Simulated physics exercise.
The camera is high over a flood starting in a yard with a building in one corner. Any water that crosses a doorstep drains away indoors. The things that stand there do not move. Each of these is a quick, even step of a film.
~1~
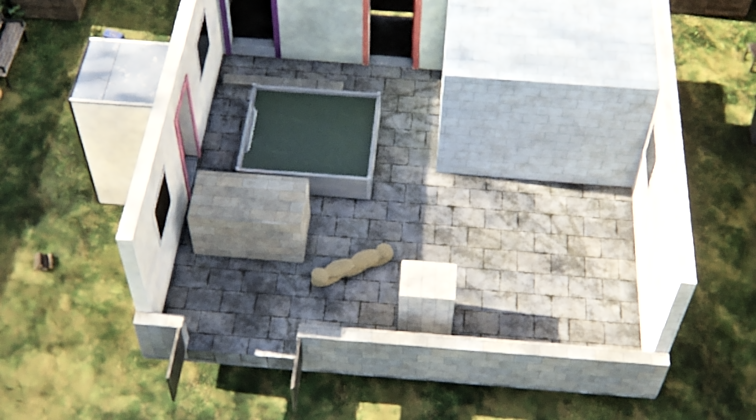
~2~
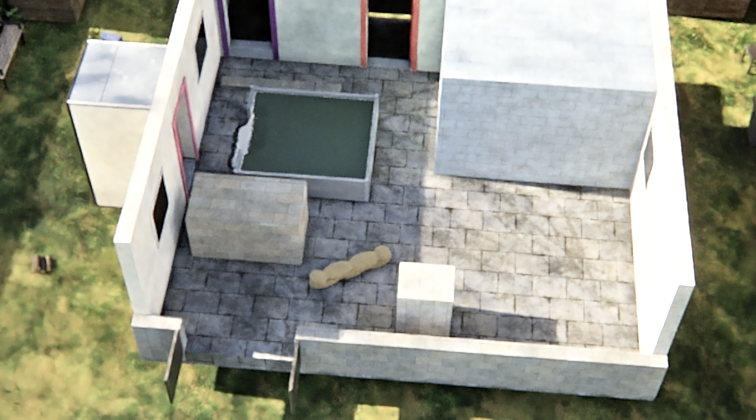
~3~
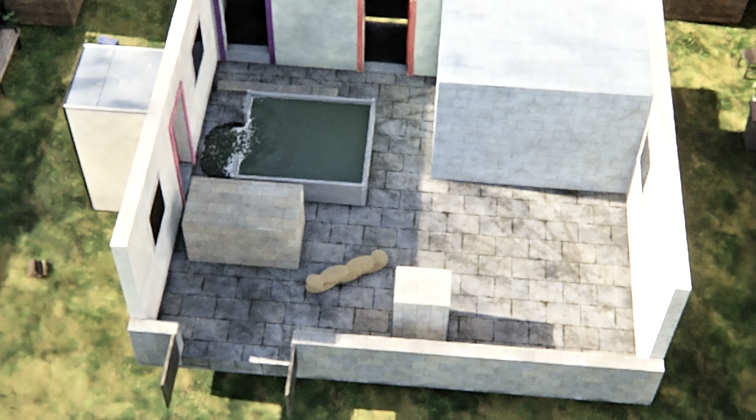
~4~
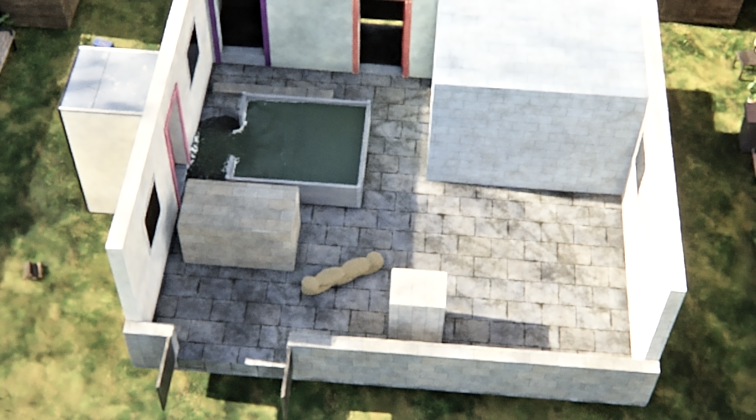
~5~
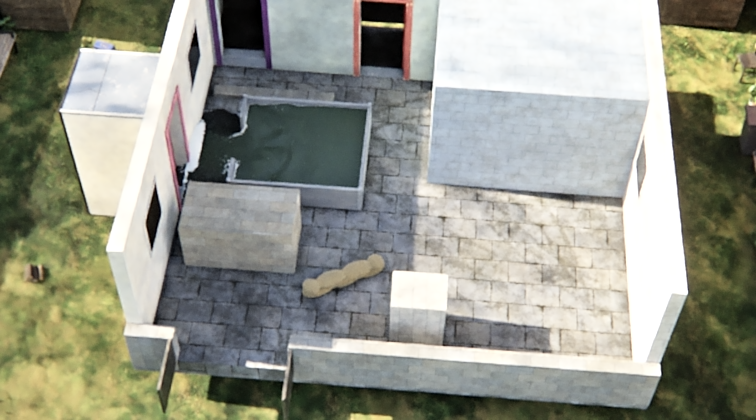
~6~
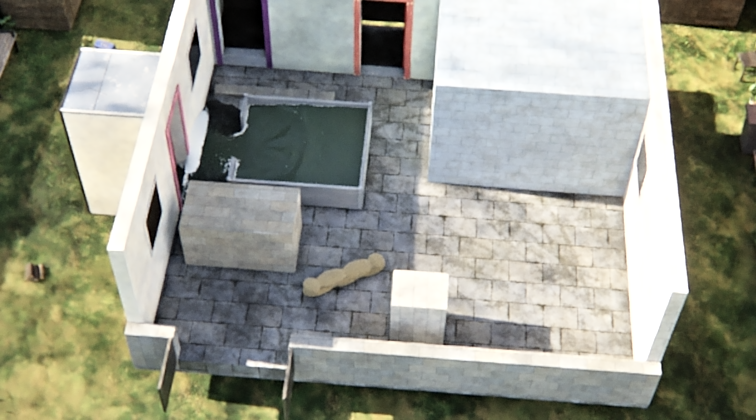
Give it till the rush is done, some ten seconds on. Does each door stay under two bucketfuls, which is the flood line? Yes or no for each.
Purple door - yes, stays under; red door - no, it floods; pink door - no, it floods.
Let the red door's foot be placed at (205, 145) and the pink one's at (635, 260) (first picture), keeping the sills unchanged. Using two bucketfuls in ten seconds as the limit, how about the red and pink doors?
After the change, the red door overshoots, while the pink door falls short.
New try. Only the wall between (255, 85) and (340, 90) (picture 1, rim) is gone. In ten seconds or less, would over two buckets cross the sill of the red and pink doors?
Door check - red door exceeds it, pink door does not exceed it.
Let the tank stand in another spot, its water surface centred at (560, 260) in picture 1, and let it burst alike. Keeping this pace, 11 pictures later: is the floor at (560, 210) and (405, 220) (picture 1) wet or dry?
Bone-dry, soaked.
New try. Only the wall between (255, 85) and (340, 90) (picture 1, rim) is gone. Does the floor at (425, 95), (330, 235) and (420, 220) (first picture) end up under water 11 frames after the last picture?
Point one reached; point two not reached; point three not reached.
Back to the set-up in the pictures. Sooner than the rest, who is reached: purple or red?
Answer: The purple one.
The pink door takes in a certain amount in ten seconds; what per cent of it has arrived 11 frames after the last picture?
It should be near 40 percent of the ten-second total.
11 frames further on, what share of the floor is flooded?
Roughly 15 %.
A moment on, water covers 10 % of the floor; the purple door not reached, the red door not reached, the pink door over two buckets in.
Next, water covers 15 % of the floor; the purple door wet at the sill, nothing in, the red door not reached, the pink door over two buckets in.
Then, water covers 30 % of the floor; the purple door wet at the sill, nothing in, the red door wet at the sill, nothing in, the pink door far over two buckets in.
Later, water covers 50 % of the floor; the purple door wet at the sill, nothing in, the red door under two buckets in, the pink door far over two buckets in.
In the end, water covers 70 % of the floor; the purple door wet at the sill, nothing in, the red door over two buckets in, the pink door far over two buckets in.
